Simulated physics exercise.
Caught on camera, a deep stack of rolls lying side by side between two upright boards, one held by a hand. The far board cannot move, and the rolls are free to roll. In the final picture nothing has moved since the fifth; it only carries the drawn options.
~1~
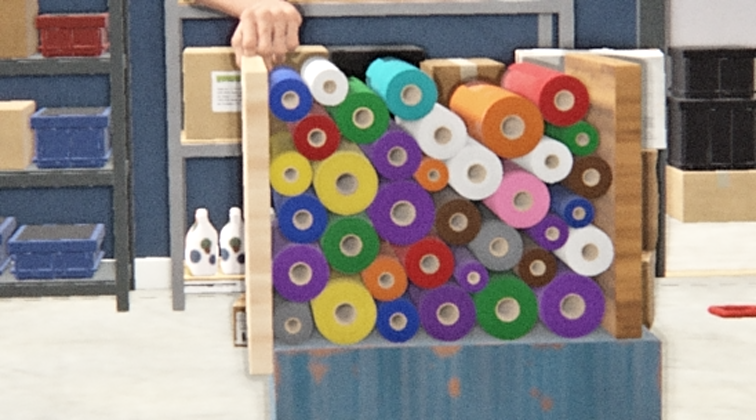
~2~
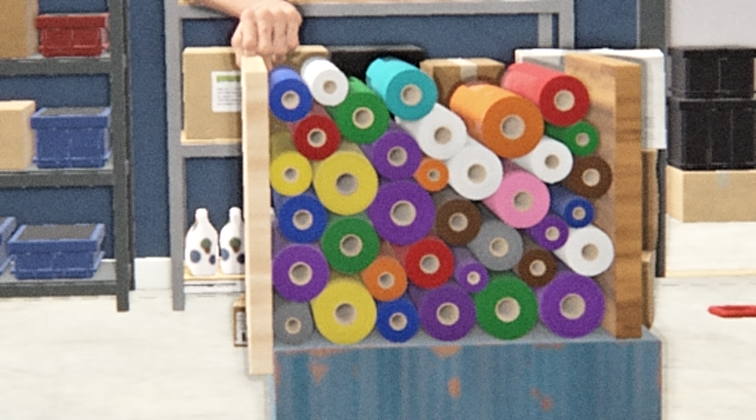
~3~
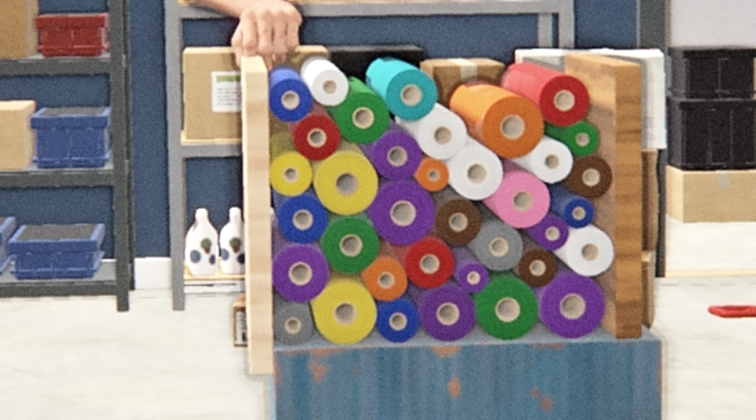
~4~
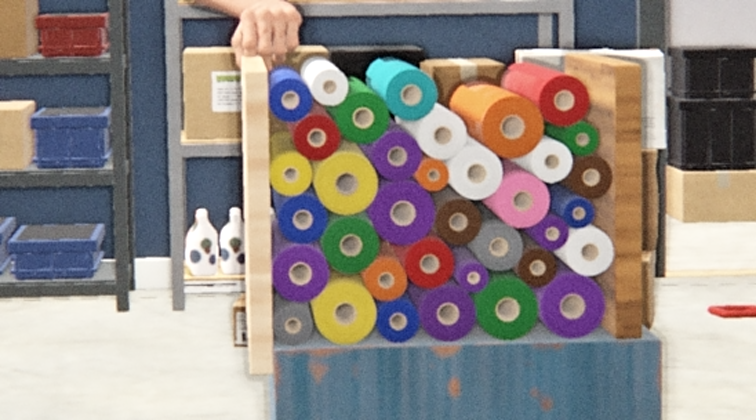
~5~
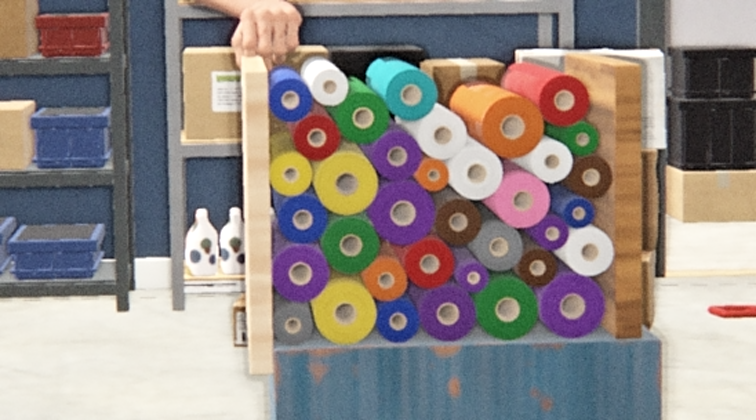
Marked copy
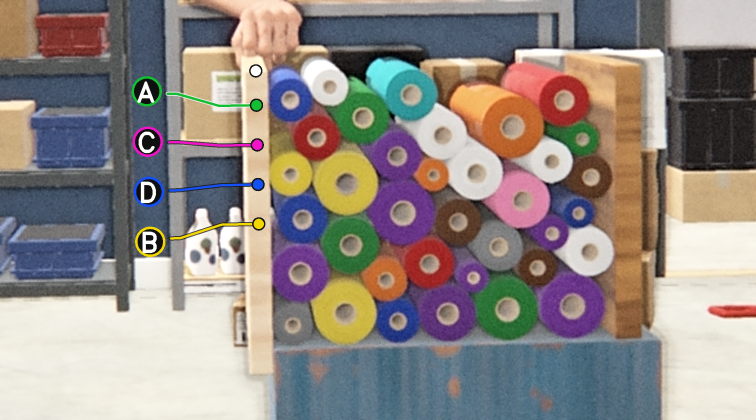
The clip shows a hand gripping the top of a pale upright board on the left, with many colourful rolls stacked between it and a brown board on the right, above a worn blue base; nothing visibly moves.
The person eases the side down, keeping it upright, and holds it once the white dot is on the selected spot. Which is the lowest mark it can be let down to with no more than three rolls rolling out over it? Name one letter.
Mark D is as low as it can go.
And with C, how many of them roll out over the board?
The count is none.
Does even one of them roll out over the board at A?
No, at A.
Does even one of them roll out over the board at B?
At B: Yes.
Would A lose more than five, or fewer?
At A, fewer than five.
On the copy, A at (256, 105); B at (259, 224); C at (257, 145); D at (258, 185); the white dot at (256, 71).
On D. First, top of the board (269, 128).
Then, top of the board (270, 183).
Finally, top of the board (270, 183), one out over the board.
By contrast, A none out over the board; B four out over the board; C none out over the board.
